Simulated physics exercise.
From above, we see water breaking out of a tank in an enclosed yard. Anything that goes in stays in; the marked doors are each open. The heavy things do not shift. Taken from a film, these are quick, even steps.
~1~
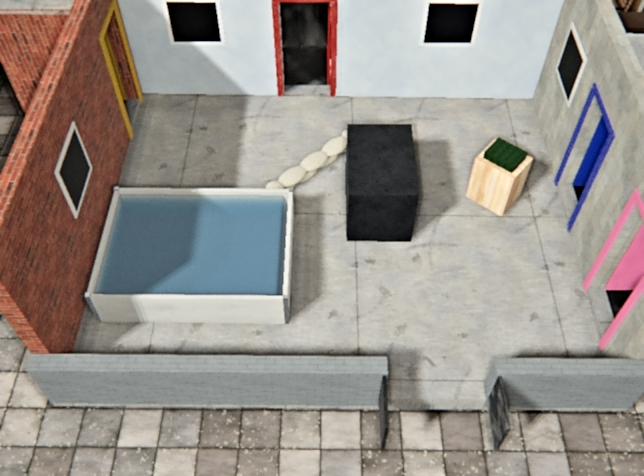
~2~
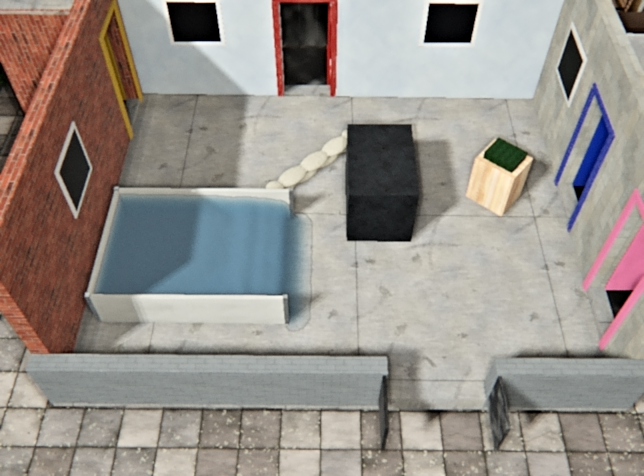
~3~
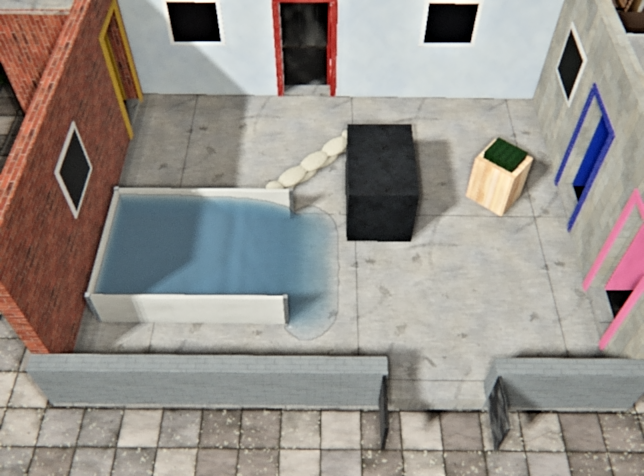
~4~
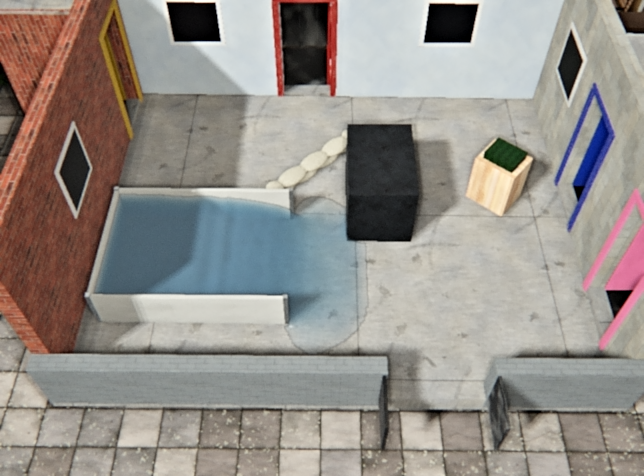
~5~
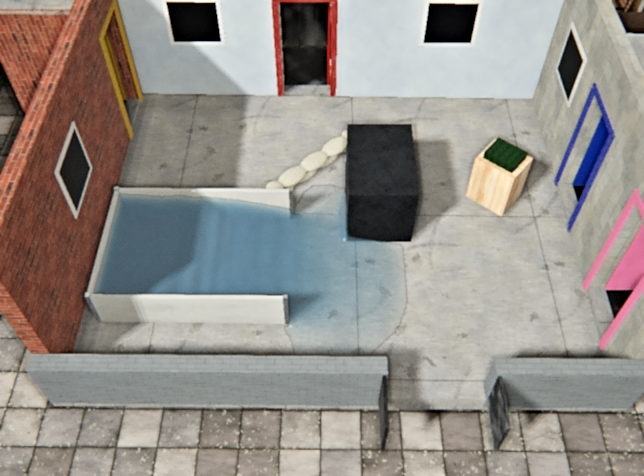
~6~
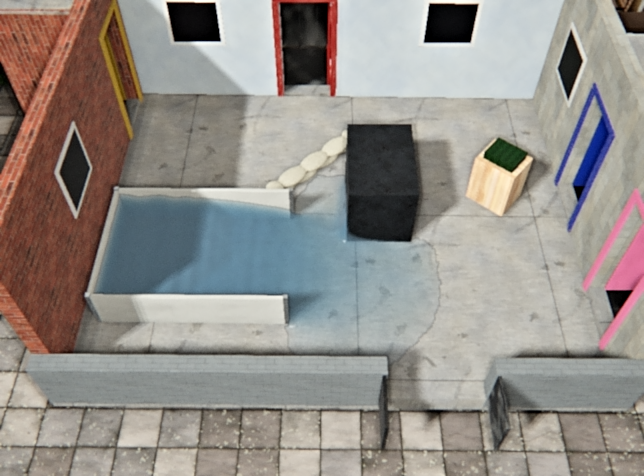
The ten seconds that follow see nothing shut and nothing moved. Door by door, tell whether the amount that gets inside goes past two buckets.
In the end the yellow door lets in little enough there; the red door lets in little enough there; the pink door lets too much in there; the blue door lets too much in there.
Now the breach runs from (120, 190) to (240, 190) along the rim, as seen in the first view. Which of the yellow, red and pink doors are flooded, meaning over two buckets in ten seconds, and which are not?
I'd expect the yellow one breaks the limit, the red one breaks the limit and the pink one is safe.
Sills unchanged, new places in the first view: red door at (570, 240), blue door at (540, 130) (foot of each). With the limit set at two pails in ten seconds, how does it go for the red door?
Checking it, I find the red door overflows.
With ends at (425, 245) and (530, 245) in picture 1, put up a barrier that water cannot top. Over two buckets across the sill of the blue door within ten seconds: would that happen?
As it turns out, the blue door is spared.
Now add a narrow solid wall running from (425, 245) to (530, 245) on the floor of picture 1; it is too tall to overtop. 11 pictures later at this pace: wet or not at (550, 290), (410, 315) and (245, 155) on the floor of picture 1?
Taking the points in the order given, they are inundated, inundated and high and dry.
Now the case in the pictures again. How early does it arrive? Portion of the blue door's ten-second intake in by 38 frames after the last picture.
Near 60 %, I'd say.
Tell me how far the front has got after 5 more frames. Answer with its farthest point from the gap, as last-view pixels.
The farthest wet point should be near (584, 288).
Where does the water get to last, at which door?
It's the door marked yellow.
A moment on, water covers 30 % of the floor; the yellow door not reached, the red door not reached, the pink door not reached, the blue door not reached.
Next, water covers 45 % of the floor; the yellow door not reached, the red door not reached, the pink door over two buckets in, the blue door wet at the sill, nothing in.
Then, water covers 60 % of the floor; the yellow door not reached, the red door not reached, the pink door far over two buckets in, the blue door under two buckets in.
Later, water covers 70 % of the floor; the yellow door not reached, the red door wet at the sill, nothing in, the pink door far over two buckets in, the blue door over two buckets in.
In the end, water covers 90 % of the floor; the yellow door wet at the sill, nothing in, the red door wet at the sill, nothing in, the pink door far over two buckets in, the blue door over two buckets in.
